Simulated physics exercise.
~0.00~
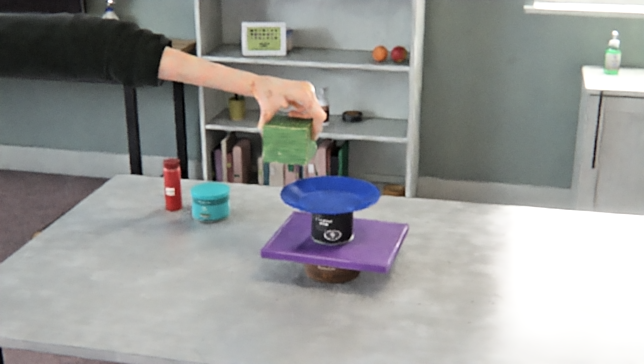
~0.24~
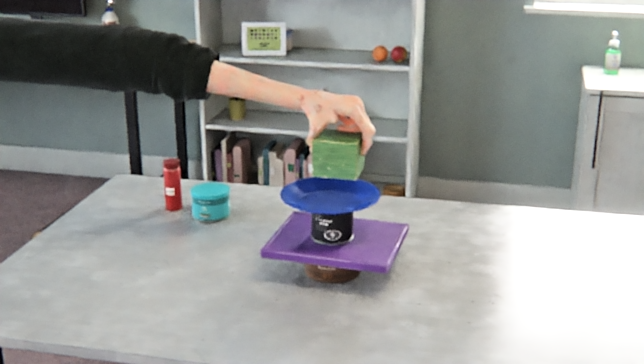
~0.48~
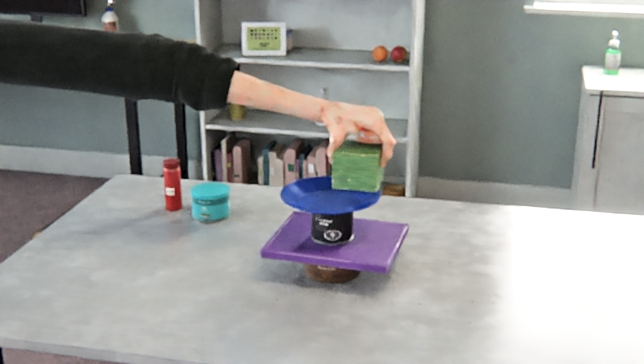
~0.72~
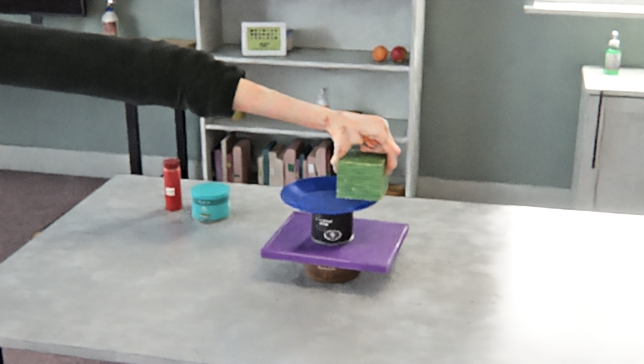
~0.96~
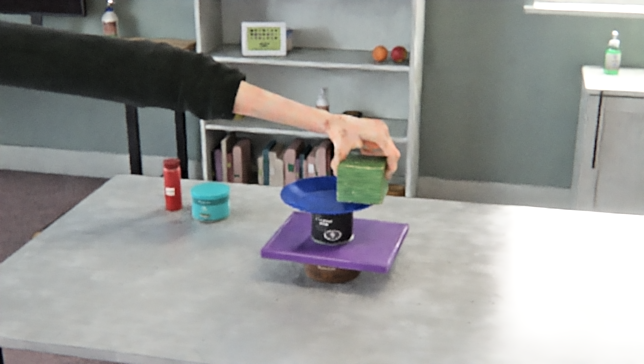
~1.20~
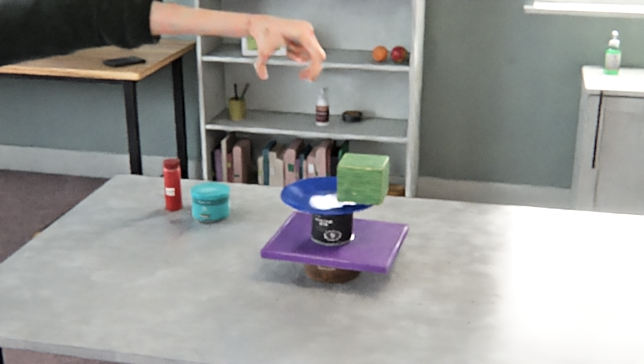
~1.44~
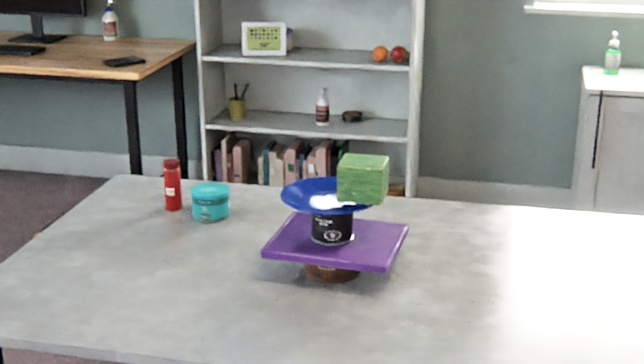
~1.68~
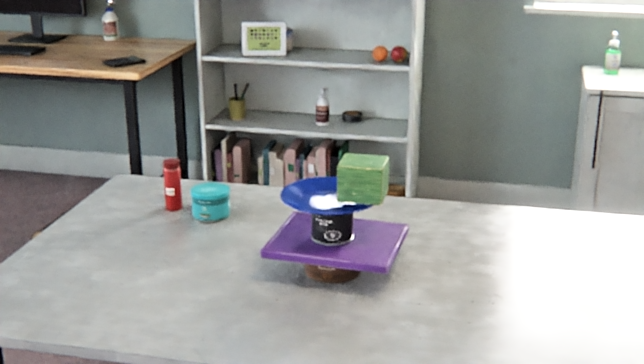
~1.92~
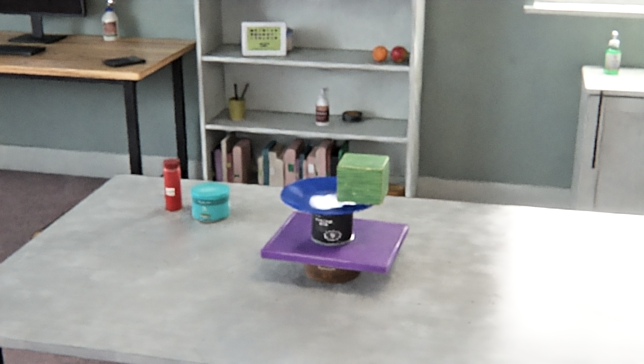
A green block was lowered by a hand onto the right side of a blue plate, which sat atop a black tub, a purple tray and a brown tub; the hand let go and withdrew, and the whole pile stayed balanced.
